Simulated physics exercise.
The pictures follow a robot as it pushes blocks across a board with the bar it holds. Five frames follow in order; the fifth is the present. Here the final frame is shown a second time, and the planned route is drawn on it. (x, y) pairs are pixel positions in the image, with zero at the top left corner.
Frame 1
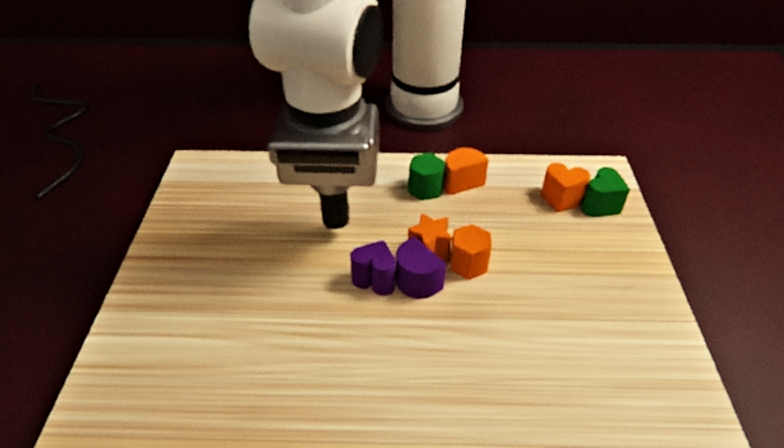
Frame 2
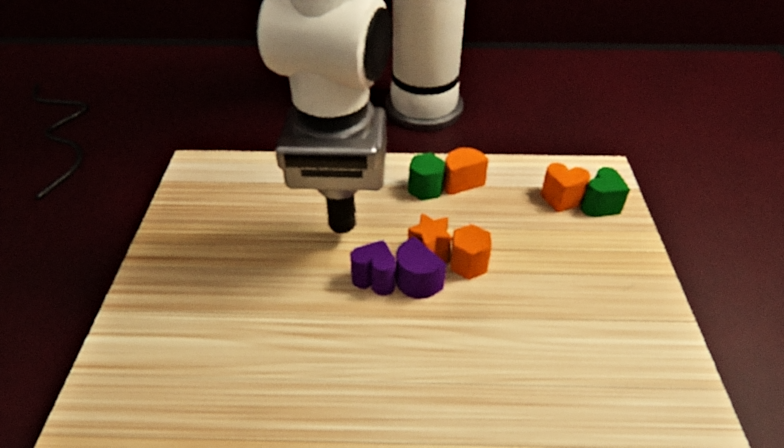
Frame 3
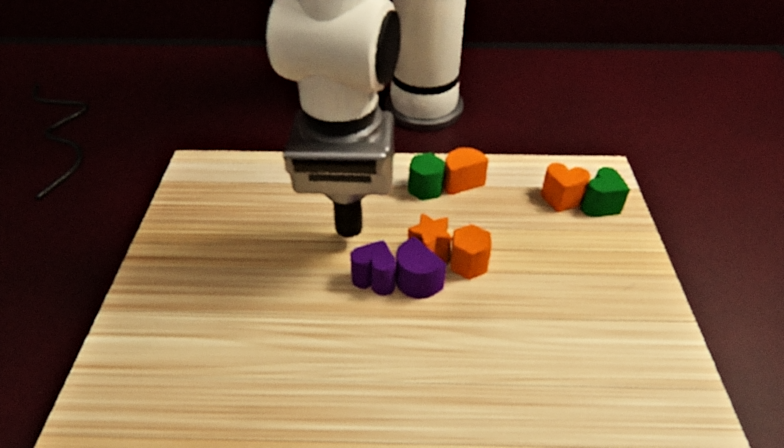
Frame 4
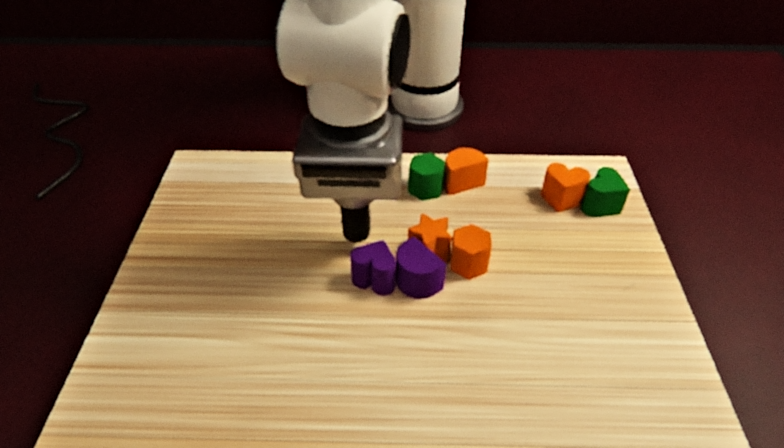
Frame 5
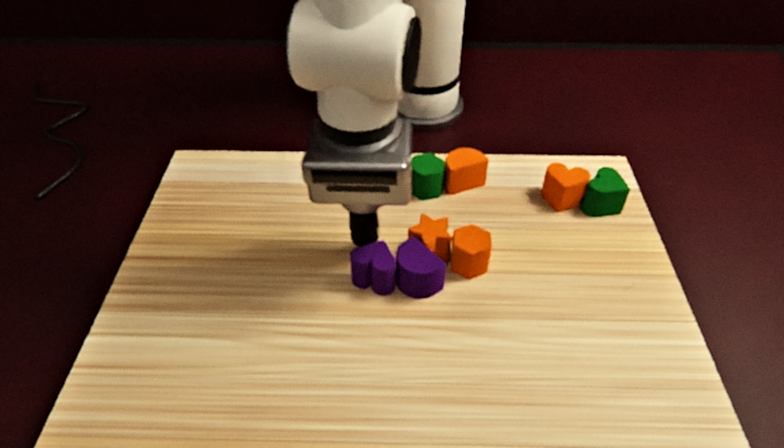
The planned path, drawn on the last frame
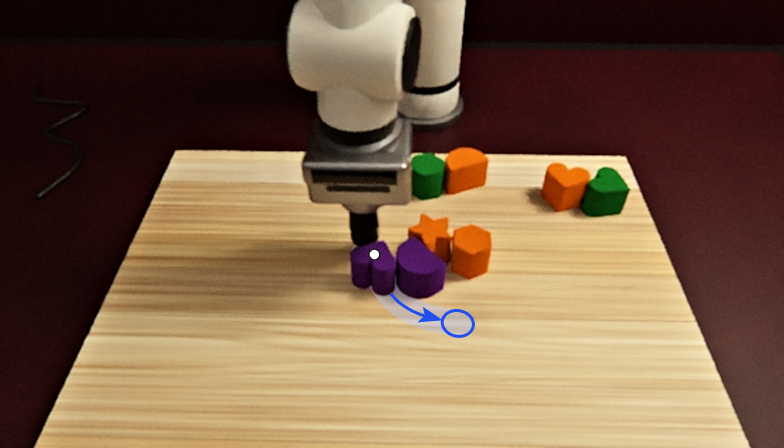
A white and grey robot arm with a short black bar reaches over a pale wooden board on a dark red surface, seen from above and in front by a still camera. Purple and orange blocks cluster near the middle, with green and orange pairs behind and at the right. The arm moves slowly right and slightly forward, bringing the bar close behind the purple heart, while every block stays still.
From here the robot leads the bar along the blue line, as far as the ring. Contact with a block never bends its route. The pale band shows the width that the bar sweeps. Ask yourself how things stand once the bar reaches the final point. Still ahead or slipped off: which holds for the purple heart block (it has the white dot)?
The block lies off to the side or behind.
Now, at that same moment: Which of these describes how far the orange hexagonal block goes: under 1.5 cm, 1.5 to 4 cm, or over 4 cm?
I'd go with under 1.5 cm for this block.
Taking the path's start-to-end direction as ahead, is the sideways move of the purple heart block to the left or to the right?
Towards the right-hand side.
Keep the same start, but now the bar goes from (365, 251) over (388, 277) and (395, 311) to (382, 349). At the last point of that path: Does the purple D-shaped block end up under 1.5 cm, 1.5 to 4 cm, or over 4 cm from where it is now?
The 1.5 to 4 cm band.
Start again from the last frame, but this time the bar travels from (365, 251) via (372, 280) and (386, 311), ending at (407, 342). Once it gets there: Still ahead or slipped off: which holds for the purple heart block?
Ahead to the end.
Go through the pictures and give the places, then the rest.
The first frame shows bar's lower end (336, 221); purple heart block (374, 255); purple D-shaped block (418, 256); orange star-shaped block (431, 227); orange hexagonal block (472, 238).
The second frame shows bar (343, 225); blocks still.
The third frame shows bar (349, 229); blocks still.
The fourth frame shows bar (357, 234); blocks still.
The fifth frame shows bar (365, 238); purple heart block (374, 255); purple D-shaped block (418, 256); orange star-shaped block (431, 227); orange hexagonal block (472, 238).
Drawn move, from (365, 251) by way of (383, 282) and (412, 311) to (458, 323); the dot is on the purple heart block.
What follows on the original path. One third of the way, bar (383, 270); purple heart block (384, 283), turned 20° clockwise.
Two thirds of the way, bar (413, 299); purple heart block (393, 309), turned 50° clockwise; purple D-shaped block (435, 263), turned 40° anticlockwise.
At the end, bar (460, 311); purple heart block (393, 309), turned 50° clockwise; purple D-shaped block (435, 263), turned 40° anticlockwise; orange star-shaped block still; orange hexagonal block still.
